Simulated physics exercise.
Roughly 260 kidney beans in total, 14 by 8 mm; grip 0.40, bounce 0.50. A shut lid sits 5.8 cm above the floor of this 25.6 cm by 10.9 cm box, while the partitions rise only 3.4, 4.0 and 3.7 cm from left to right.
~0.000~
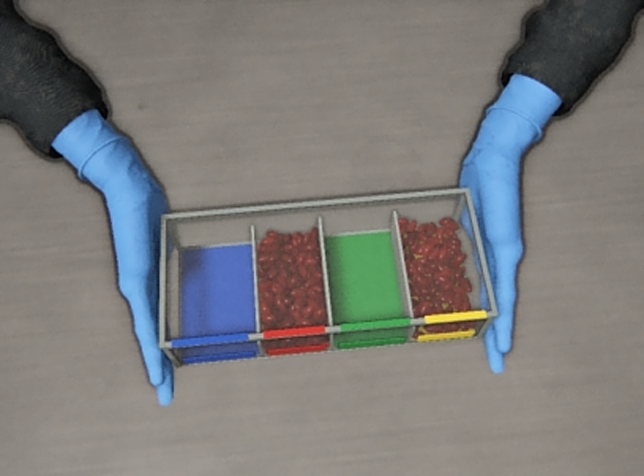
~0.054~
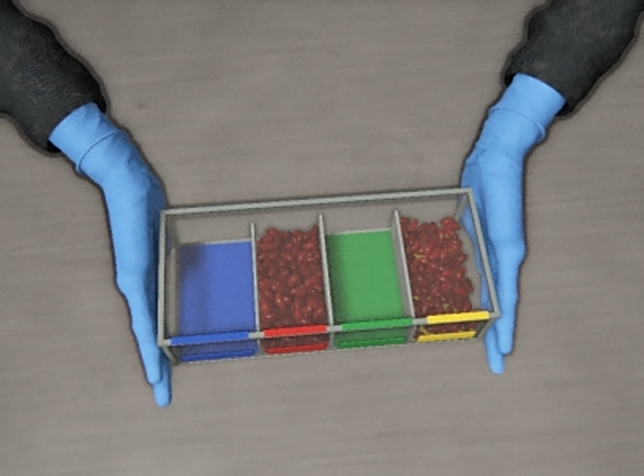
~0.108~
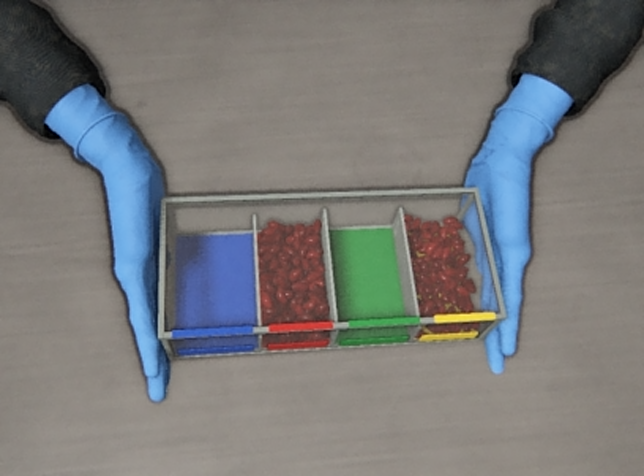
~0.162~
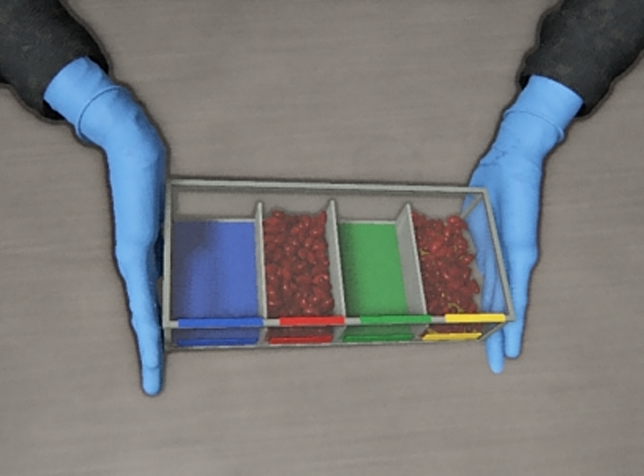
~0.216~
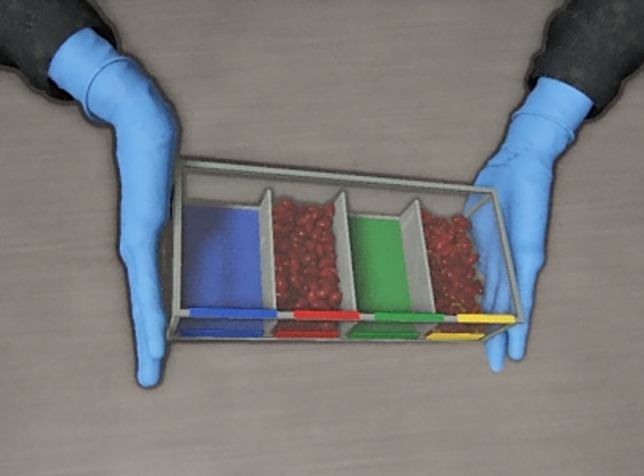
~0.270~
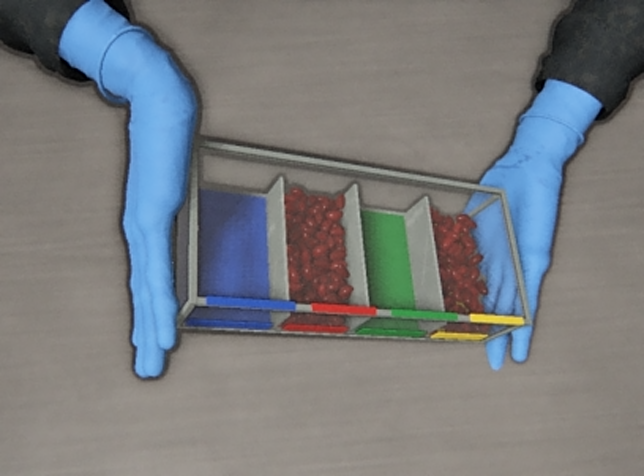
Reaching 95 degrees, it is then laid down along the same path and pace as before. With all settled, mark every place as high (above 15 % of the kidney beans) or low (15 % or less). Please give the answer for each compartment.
Red compartment: High; blue compartment: Low; green compartment: Low; yellow compartment: High.
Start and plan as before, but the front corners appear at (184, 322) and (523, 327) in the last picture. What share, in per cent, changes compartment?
My guess is close to 30 per cent.
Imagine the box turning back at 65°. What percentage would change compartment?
It would come to about 5 per cent.
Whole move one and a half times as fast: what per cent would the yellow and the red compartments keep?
In that case yellow keeps 60 per cent while red keeps 30 per cent.
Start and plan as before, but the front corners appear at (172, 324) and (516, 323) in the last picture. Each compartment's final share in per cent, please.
Per cent by compartment: Red 25, blue 0, green 5, yellow 70.
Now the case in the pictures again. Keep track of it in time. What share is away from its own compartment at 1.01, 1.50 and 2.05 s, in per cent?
20, 35, 35.
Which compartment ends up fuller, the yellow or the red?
Result: Yellow has more.
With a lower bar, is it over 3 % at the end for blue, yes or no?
As for blue, not so.
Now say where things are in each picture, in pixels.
The first picture shows box tilt 0 degrees, front corners at (165, 343) and (492, 312); red 55 %, yellow 45 %.
The second picture shows box tilt 1 degrees, front corners at (164, 341) and (494, 313).
The third picture shows box tilt 6 degrees, front corners at (164, 333) and (500, 314), lowest corner right front.
The fourth picture shows box tilt 12 degrees, front corners at (169, 322) and (509, 316), lowest corner right front.
The fifth picture shows box tilt 18 degrees, front corners at (180, 310) and (518, 318), lowest corner right front.
The sixth picture shows box tilt 24 degrees, front corners at (196, 298) and (526, 320), lowest corner right front; red 55 %, yellow 45 %. The box's pace is about 115 degrees a second.
After 1.01 s, tilt 93 degrees; red 40 %, green 10 %, yellow 50 %.
After 1.50 s, tilt 39 degrees; red 20 %, green 10 %, yellow 70 %.
After 2.05 s, tilt 0 degrees; red 20 %, green 10 %, yellow 70 %.
By 2.5 s all is still; red 20 %, blue 0 %, green 10 %, yellow 70 %.
